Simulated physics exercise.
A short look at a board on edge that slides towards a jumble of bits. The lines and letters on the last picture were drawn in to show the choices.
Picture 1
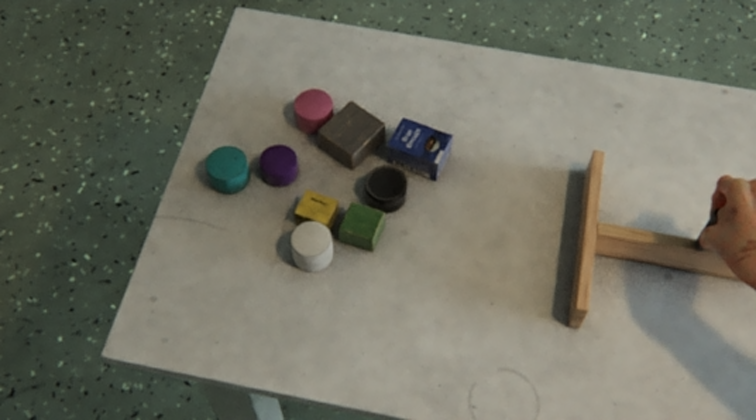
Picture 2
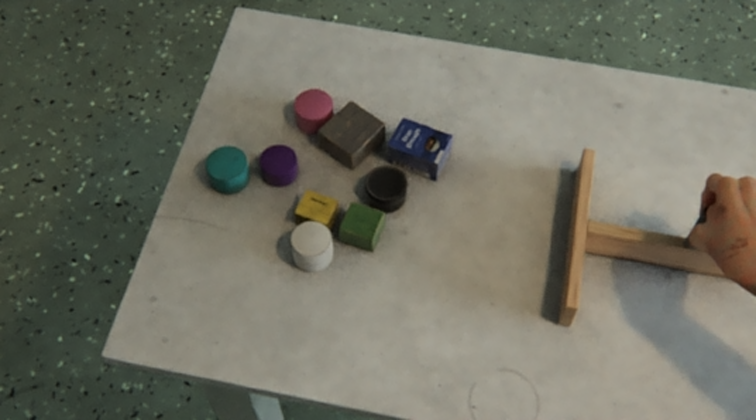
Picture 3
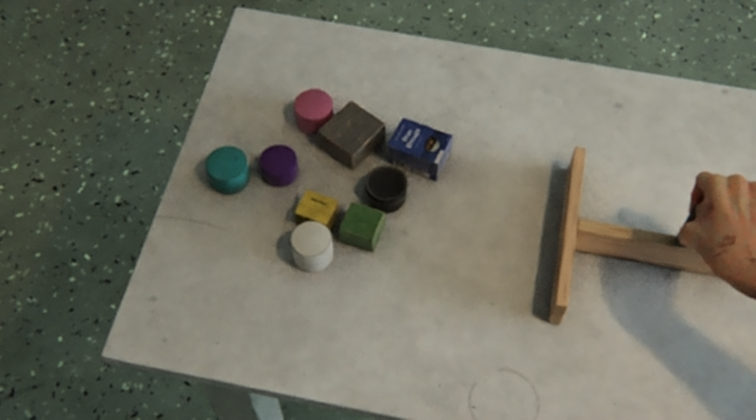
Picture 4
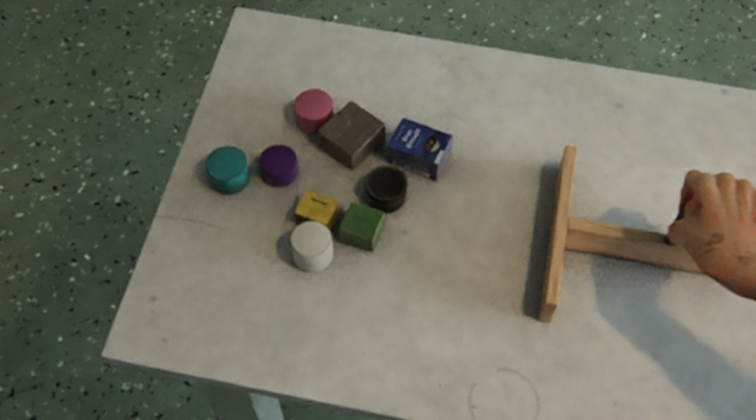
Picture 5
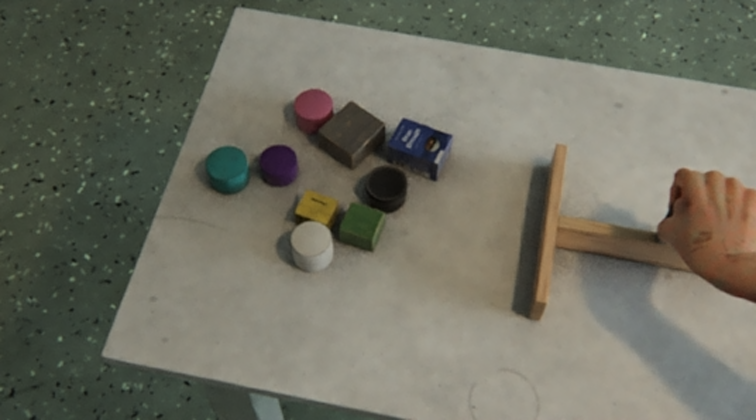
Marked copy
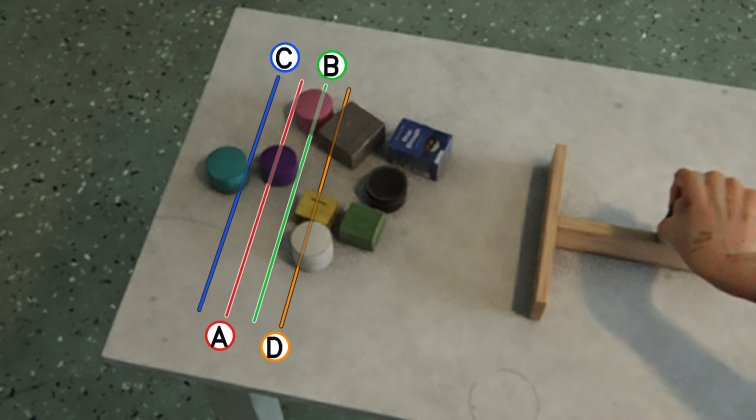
At the start, a hand at the right grips a wooden T-shaped tool, its board standing on edge on a pale tabletop, apart from a cluster of colourful tins, pots and blocks. The hand slides the board slowly a short way left, narrowing the gap, while the cluster stays still.
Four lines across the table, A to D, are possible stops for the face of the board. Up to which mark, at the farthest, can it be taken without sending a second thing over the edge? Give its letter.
No second one falls up to A.
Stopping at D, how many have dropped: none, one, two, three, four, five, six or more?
By then, none.
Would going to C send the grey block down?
Yes.
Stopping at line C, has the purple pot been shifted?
Yes.
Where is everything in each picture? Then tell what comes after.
The first picture shows yellow box (317, 212); turquoise tin (229, 170); black jar (386, 190).
The second picture shows board (582, 224); purple pot (279, 166).
The third picture shows board (572, 223); pink pot (314, 112).
The fourth picture shows board (562, 221); grey block (352, 135).
The fifth picture shows board (552, 219); yellow box (317, 212); turquoise tin (229, 170); black jar (386, 190).
On the copy, A at (267, 189); B at (293, 194); C at (242, 185); D at (318, 199).
On A. First, board (448, 200); turquoise tin (229, 170); purple pot (279, 166).
Then, board (346, 182); pink pot (267, 95); grey block (278, 134).
Finally, board (268, 168); turquoise tin (174, 175); grey block (206, 120); none fallen.
By contrast, B is within the limit but short; C drops two; D is within the limit but short.
